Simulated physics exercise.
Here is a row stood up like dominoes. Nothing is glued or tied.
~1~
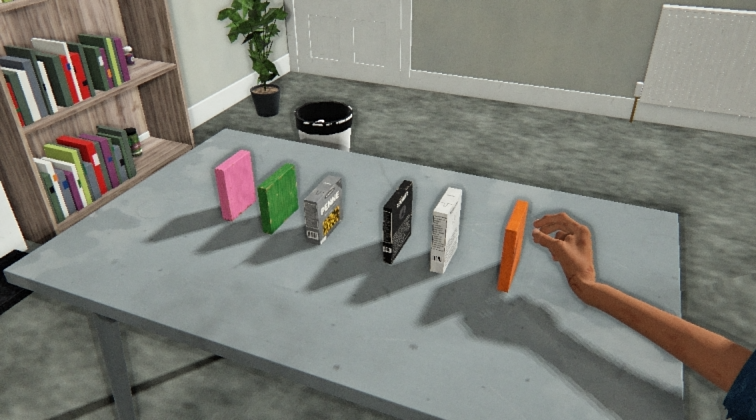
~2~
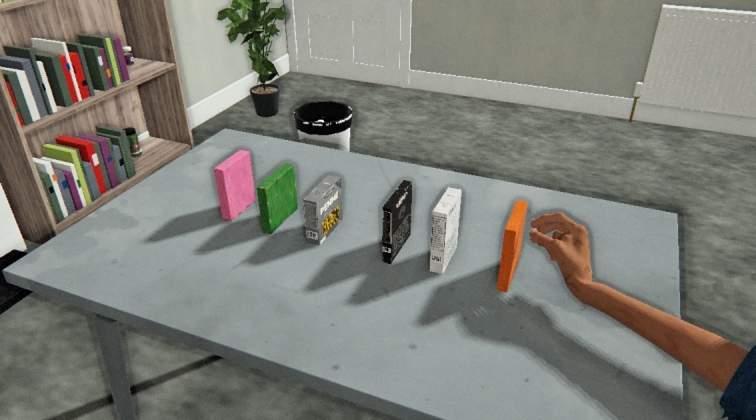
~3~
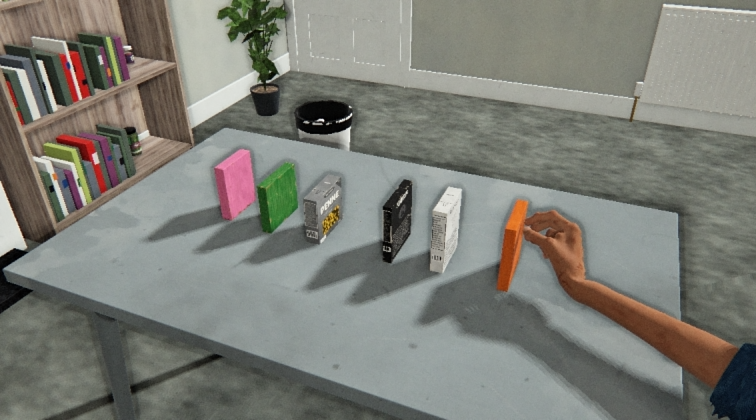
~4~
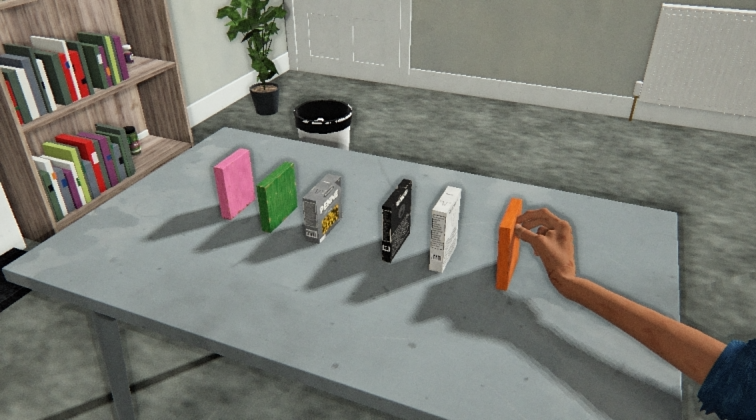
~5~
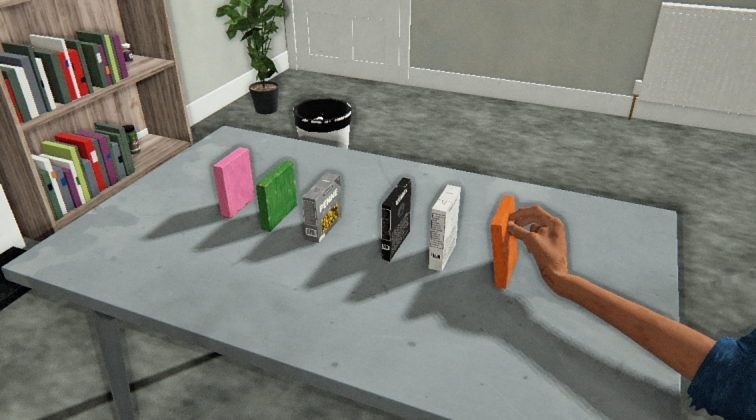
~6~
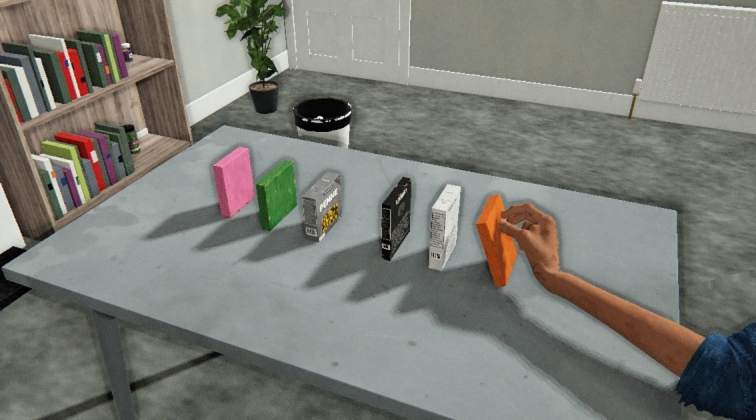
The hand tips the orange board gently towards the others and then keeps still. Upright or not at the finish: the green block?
The green block keeps standing.
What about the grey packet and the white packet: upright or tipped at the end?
The grey packet keeps standing; the white packet falls over.
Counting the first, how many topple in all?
In all, 3.
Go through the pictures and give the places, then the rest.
The first picture shows green block (279, 198); white packet (446, 231).
The second picture shows grey packet (324, 210); white packet (446, 231).
The third picture shows black packet (397, 221); grey packet (324, 209).
The fourth picture shows orange board 4° over; white packet (445, 230); black packet (397, 220).
The fifth picture shows orange board 10° over; grey packet (323, 207); white packet (445, 228).
The sixth picture shows orange board 21° over; green block (278, 195); black packet (396, 219).
Then, 0.30 s past the last view, orange board 81° over; white packet rocked 41° from its first pose; black packet rocked 12° from its first pose.
Then, 0.40 s past the last view, orange board 90° over; white packet on its side; black packet rocked 73° from its first pose.
Finally, down or leaning hard on the table, white packet and black packet; the other 2 still in place. Final places as the last picture's camera would see them, green block near (278, 195).
